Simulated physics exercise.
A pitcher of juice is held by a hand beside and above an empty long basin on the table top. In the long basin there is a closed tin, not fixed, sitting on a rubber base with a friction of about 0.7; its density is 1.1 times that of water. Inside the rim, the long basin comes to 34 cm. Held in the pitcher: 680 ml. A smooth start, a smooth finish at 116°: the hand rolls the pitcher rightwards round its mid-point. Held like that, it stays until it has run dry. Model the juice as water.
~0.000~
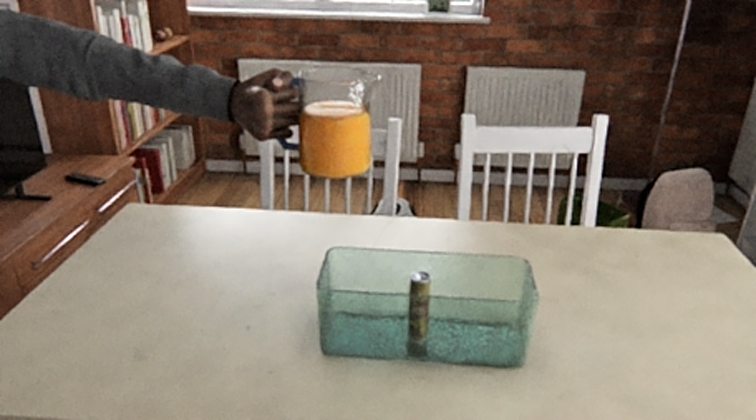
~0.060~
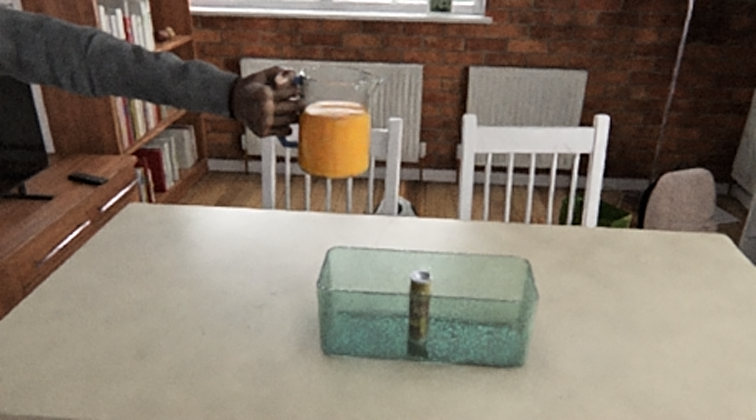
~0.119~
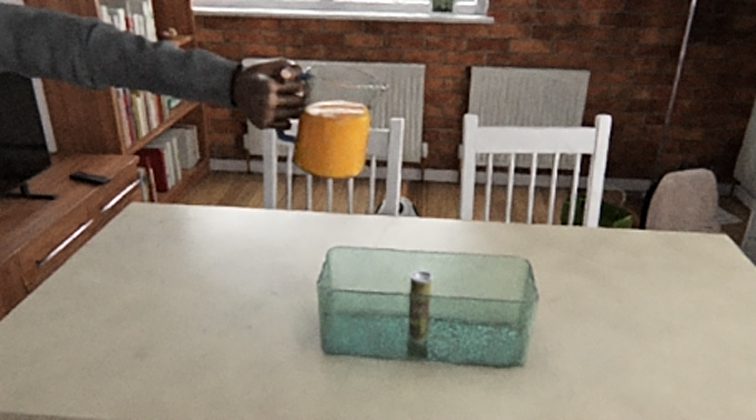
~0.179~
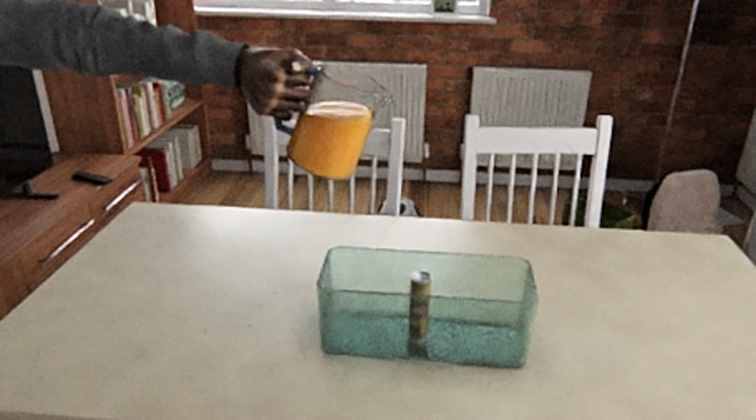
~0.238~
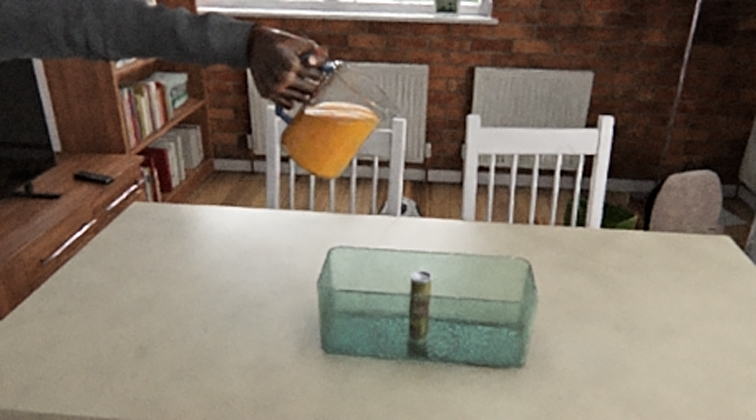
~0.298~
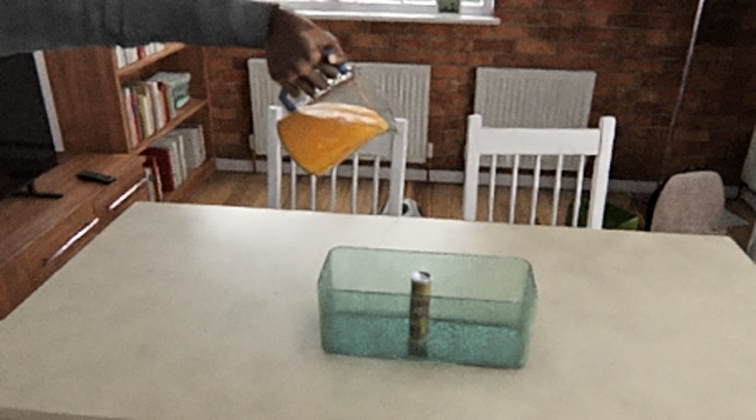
A pitcher of orange juice tilting rightwards in a person's hand above a table with a green basin holding a tin.
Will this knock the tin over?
No, it never tilts over.
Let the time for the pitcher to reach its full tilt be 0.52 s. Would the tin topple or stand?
The tin stays on its base.
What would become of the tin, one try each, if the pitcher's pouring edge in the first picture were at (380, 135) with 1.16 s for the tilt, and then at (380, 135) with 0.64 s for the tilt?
In the first try it comes down; in the second it comes down.
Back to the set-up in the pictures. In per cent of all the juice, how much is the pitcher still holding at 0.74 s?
12 in a hundred, give or take.
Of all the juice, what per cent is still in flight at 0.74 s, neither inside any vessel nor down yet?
Near 30 per cent, I'd say.
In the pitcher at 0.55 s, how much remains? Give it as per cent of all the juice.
About 58 percent.
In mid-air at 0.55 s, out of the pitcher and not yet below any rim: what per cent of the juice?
Close to 38 per cent, I'd say.
By 0.55 s the tilt is 111° and 59 per cent is still to pour; the tin stands where it began.
By 0.74 s the tilt is 116° and 13 per cent is still to pour; the tin stands where it began.
By 0.93 s the tilt is 116° and 1 per cent is still to pour; the tin stands where it began.
By 1.14 s the tilt is 116° and 0 per cent is still to pour; the tin stands where it began.
At rest the tin stands where it began.
